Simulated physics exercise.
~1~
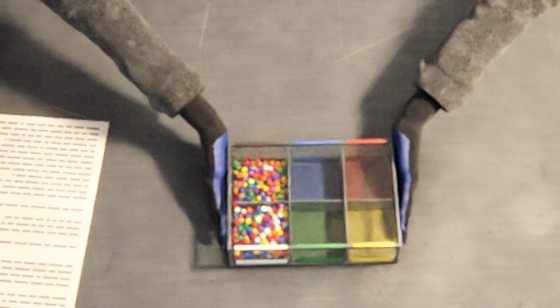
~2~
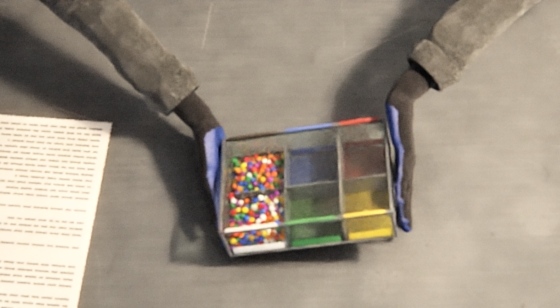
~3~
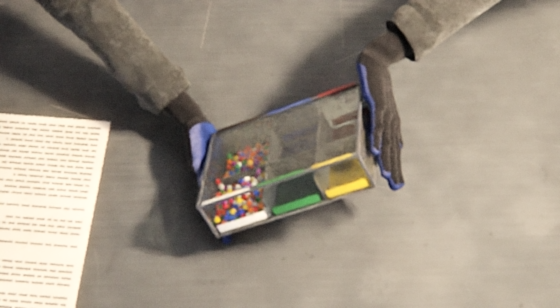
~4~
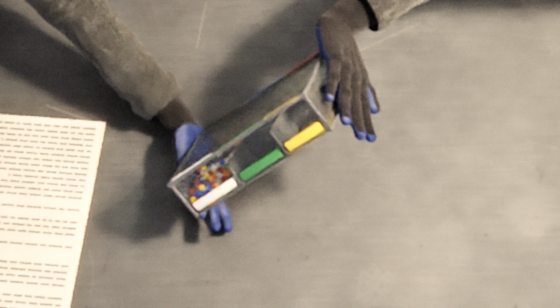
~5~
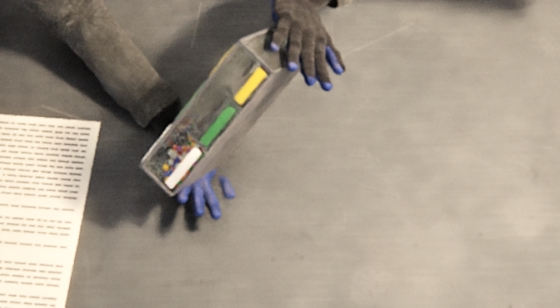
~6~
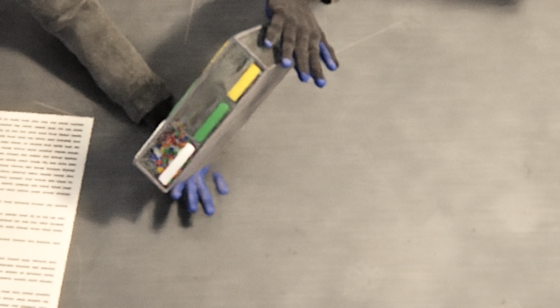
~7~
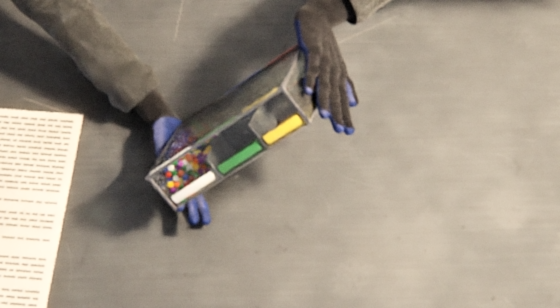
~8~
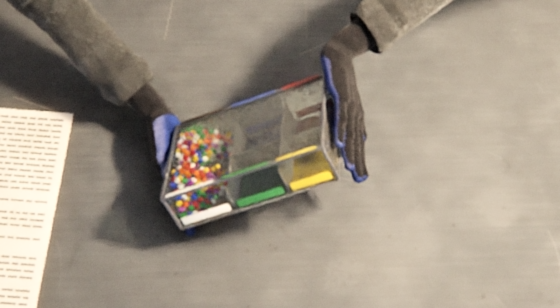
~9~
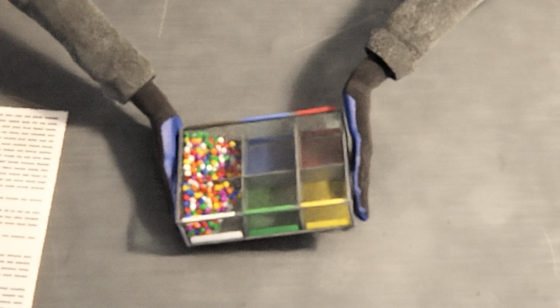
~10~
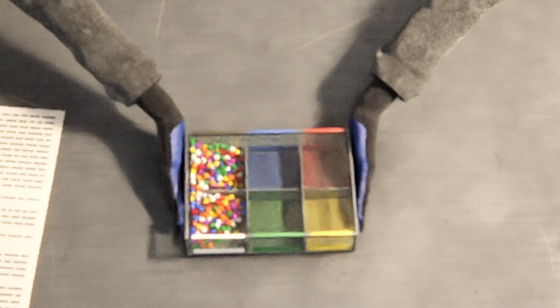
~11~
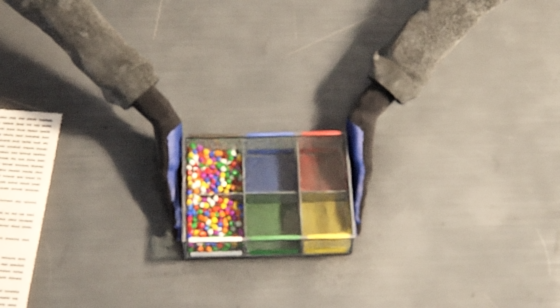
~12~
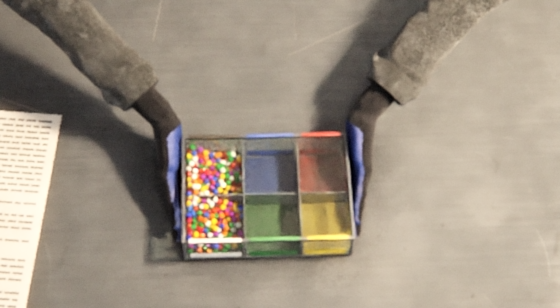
Two gloved hands tilt a clear divided box of colourful beads steeply, then lower it flat.
